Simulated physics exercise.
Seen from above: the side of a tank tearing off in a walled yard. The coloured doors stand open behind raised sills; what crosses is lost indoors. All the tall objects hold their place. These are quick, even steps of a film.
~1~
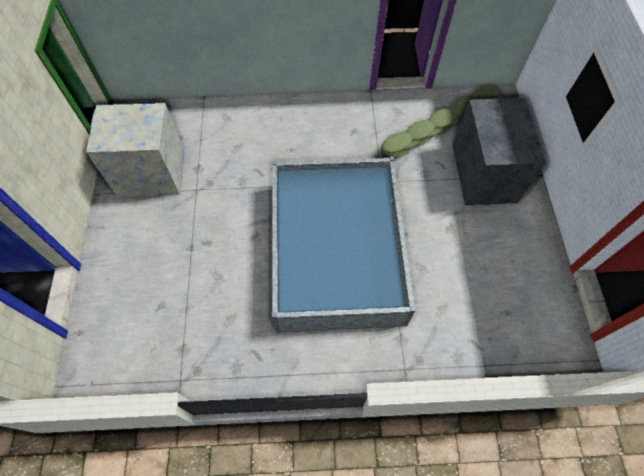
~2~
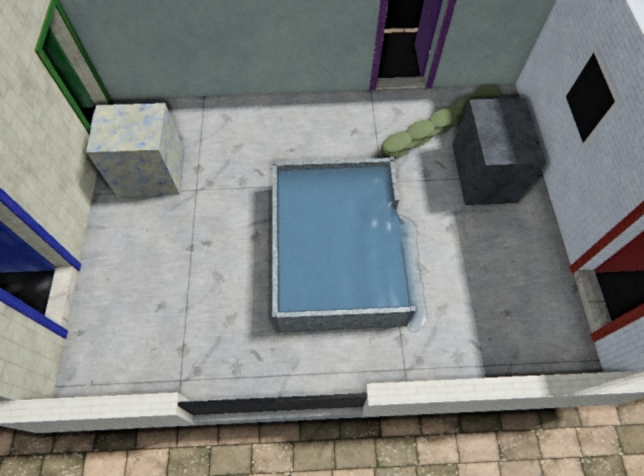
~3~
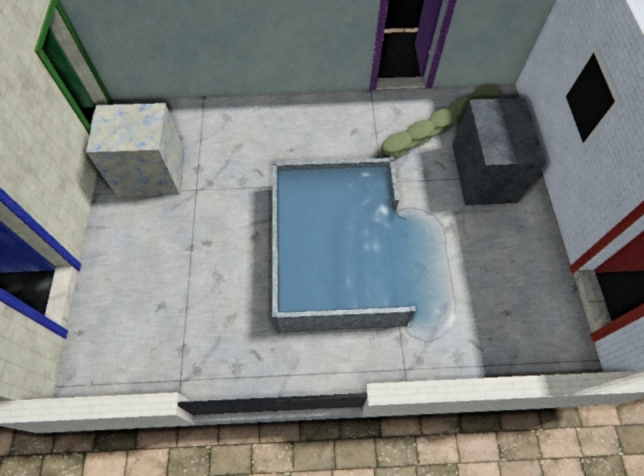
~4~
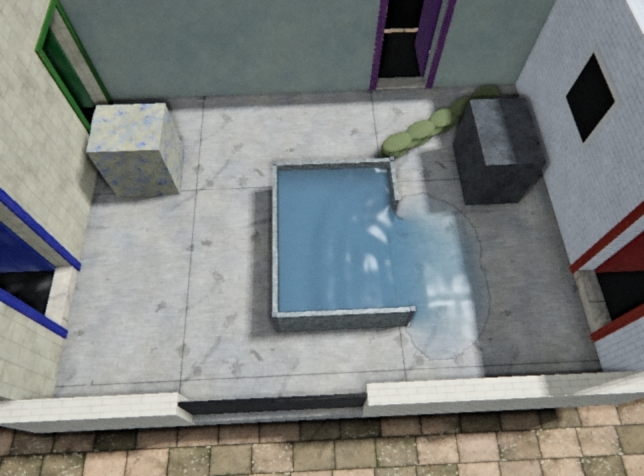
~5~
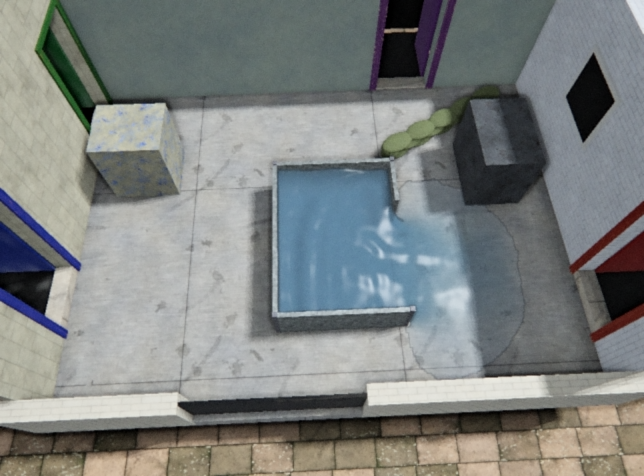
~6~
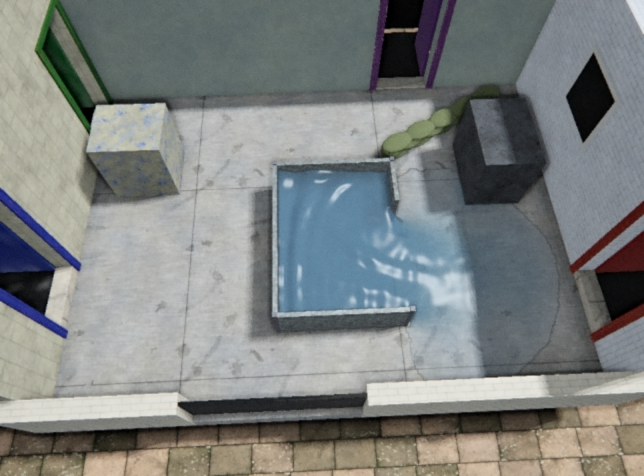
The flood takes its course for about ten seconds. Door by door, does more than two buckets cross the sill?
One by one: The green door stays under that; the purple door stays under that; the blue door stays under that; the red door takes more than that.
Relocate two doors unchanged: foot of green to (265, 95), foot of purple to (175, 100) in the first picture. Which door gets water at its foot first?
I say the red door.
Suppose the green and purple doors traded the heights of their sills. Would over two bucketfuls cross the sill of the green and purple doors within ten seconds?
In short: Green stays under, purple lets less in.
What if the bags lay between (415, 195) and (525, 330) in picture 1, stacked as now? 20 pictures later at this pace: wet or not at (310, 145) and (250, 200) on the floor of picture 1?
In that order: Dry, free of water.
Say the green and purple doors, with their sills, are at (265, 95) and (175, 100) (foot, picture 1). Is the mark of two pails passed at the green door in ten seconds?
One by one: The green door stays under.
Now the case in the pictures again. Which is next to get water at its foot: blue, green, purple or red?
I say the one in red.
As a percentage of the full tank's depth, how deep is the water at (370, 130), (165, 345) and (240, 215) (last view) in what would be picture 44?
In turn 4, 4 and 0 in a hundred.
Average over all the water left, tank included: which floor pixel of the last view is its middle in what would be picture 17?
At about (433, 269).
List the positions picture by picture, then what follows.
The water tank at (338, 233) is whole and still, in the first picture.
Water pours out at (398, 264) and has run to a hidden place, in the second picture.
Water pours out at (397, 265) and has run to (423, 215), in the third picture.
Water pours out at (397, 265) and has run to (473, 334), in the fourth picture.
The front is at (499, 226), out from the gap at (397, 266), in the fifth picture.
The front is at (543, 245), out from the gap at (397, 266), in the sixth picture.
A moment on, water covers 20 % of the floor; the green door not reached, the purple door not reached, the blue door not reached, the red door under two buckets in.
Next, water covers 25 % of the floor; the green door not reached, the purple door not reached, the blue door not reached, the red door far over two buckets in.
Then, water covers 35 % of the floor; the green door not reached, the purple door not reached, the blue door not reached, the red door far over two buckets in.
Later, water covers 60 % of the floor; the green door not reached, the purple door wet at the sill, nothing in, the blue door not reached, the red door far over two buckets in.
In the end, water covers 85 % of the floor; the green door wet at the sill, nothing in, the purple door wet at the sill, nothing in, the blue door wet at the sill, nothing in, the red door far over two buckets in.
